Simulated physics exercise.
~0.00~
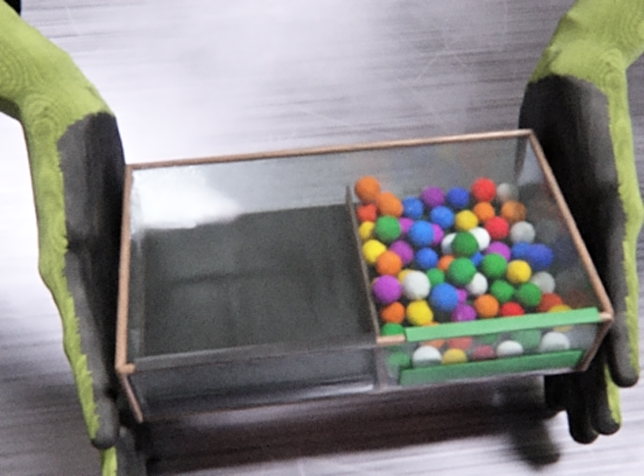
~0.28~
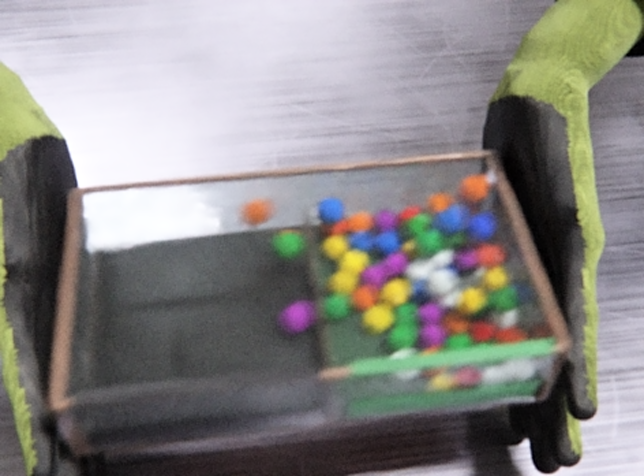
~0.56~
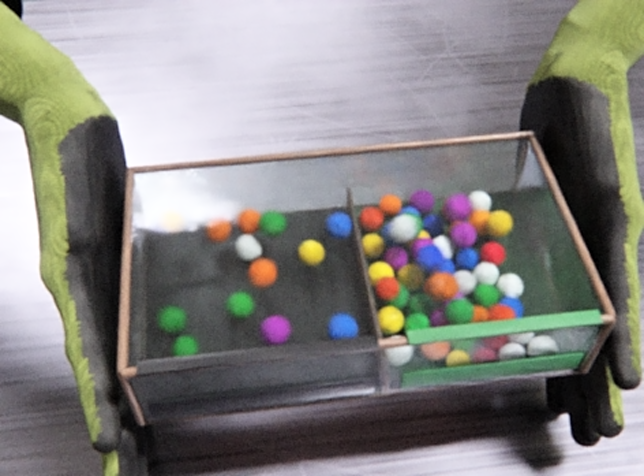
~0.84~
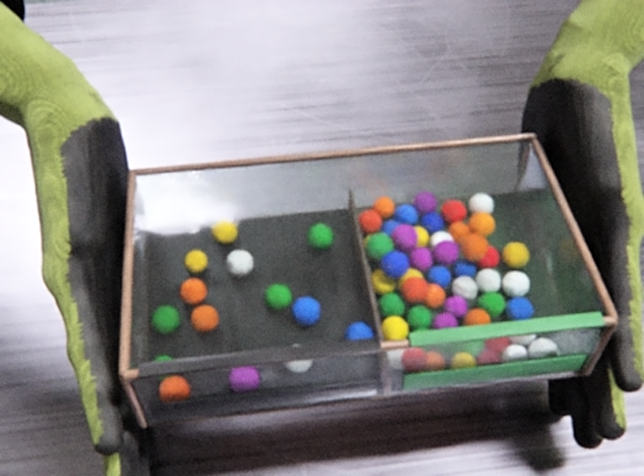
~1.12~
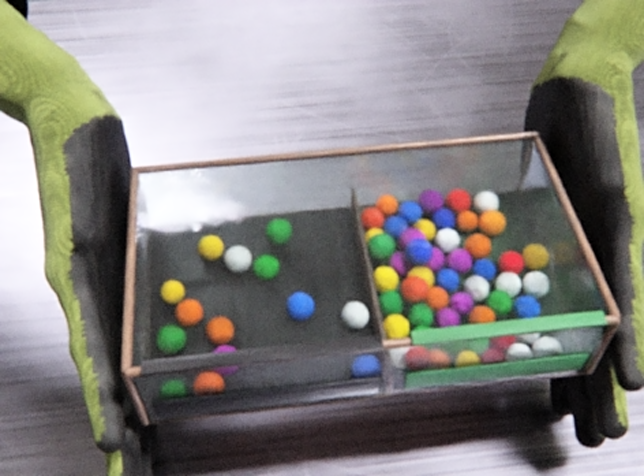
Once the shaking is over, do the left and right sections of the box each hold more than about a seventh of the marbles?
Yes, both sections do. Most of the marbles are still on the right by the green strip, but the dark left section has a scattered group that makes up roughly a fifth of them.
